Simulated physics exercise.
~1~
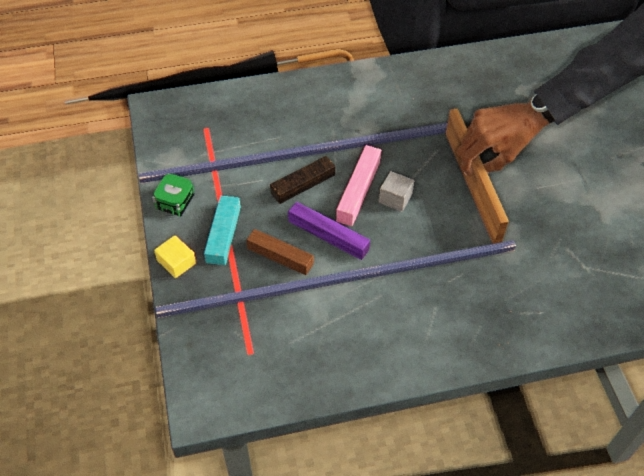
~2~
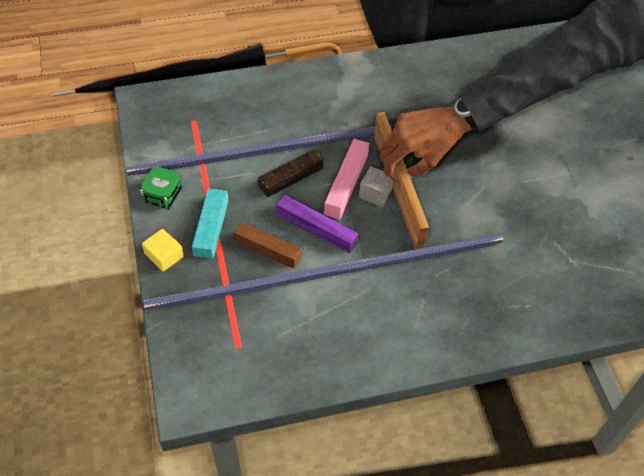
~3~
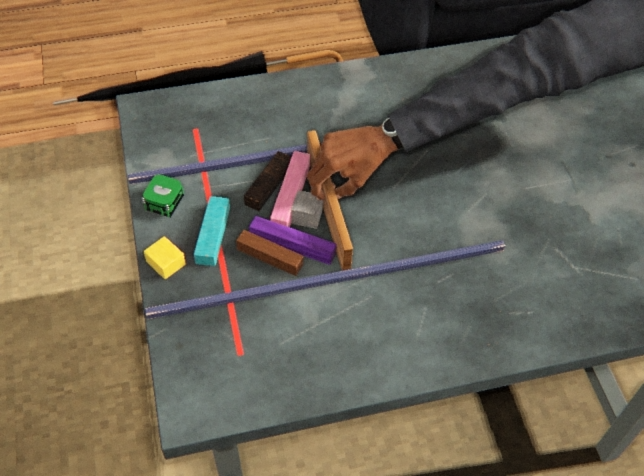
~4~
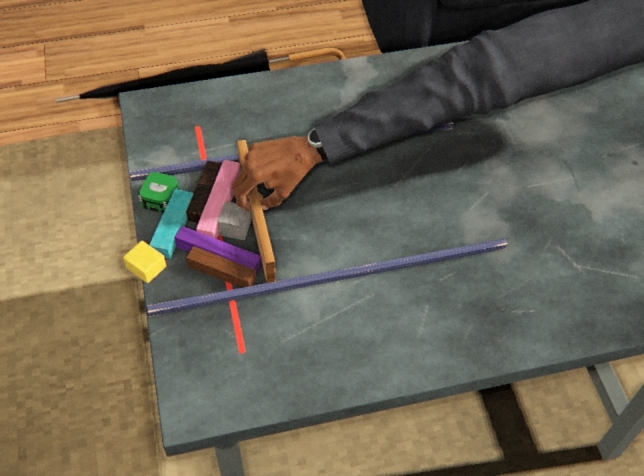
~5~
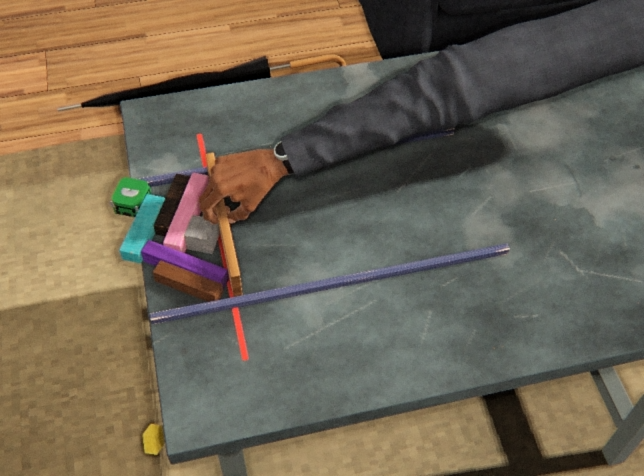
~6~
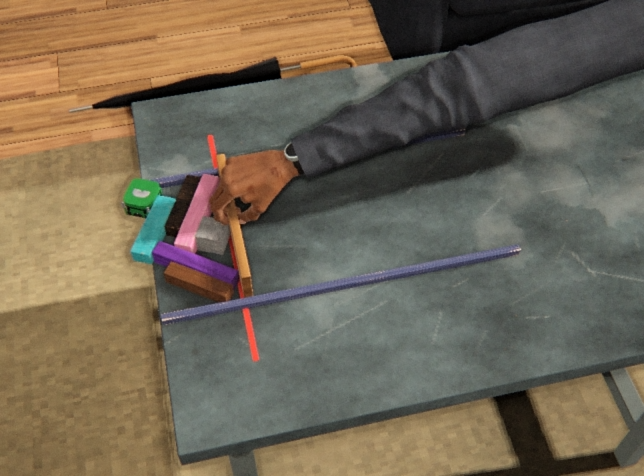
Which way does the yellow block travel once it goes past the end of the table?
It drops downward, falling beside the left end of the table toward the floor.
